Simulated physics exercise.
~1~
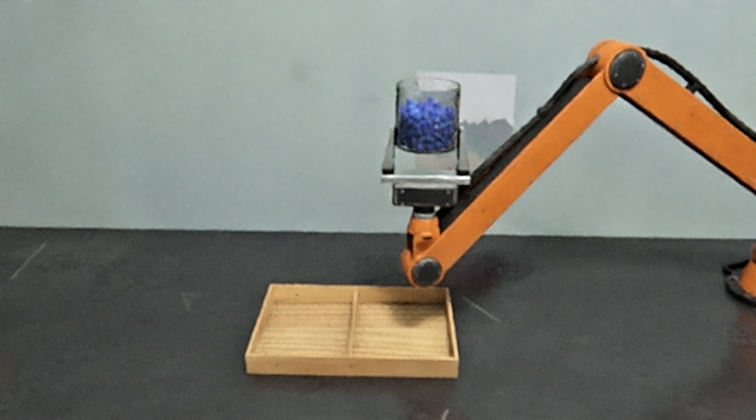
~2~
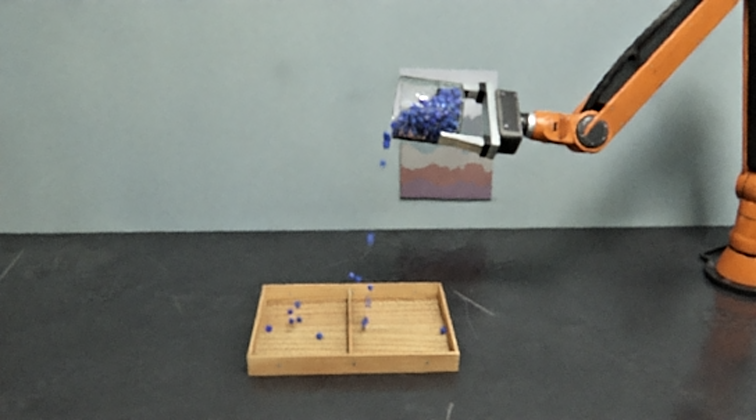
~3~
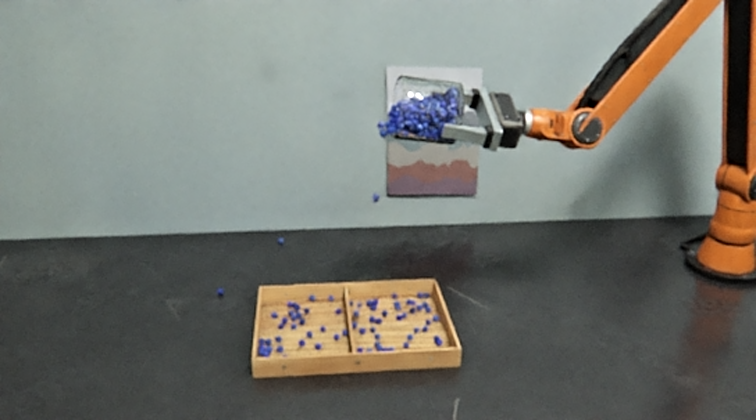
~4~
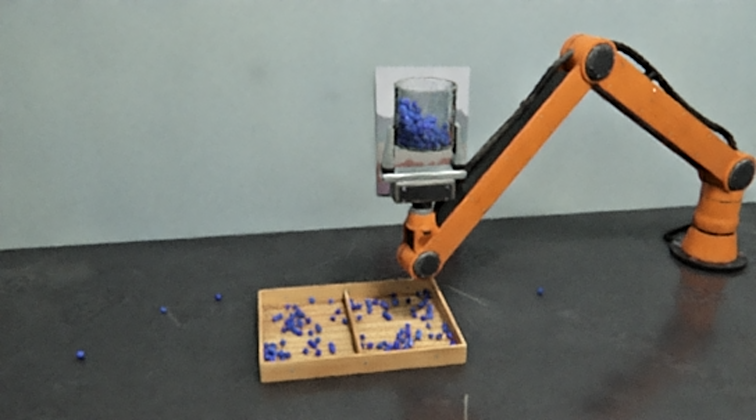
In the video, an orange robot arm holds a clear tumbler of blue beads above a divided wooden tray, tips it sideways so beads spill into both sections, then turns it upright, still partly full, with a few beads scattered on the dark table.
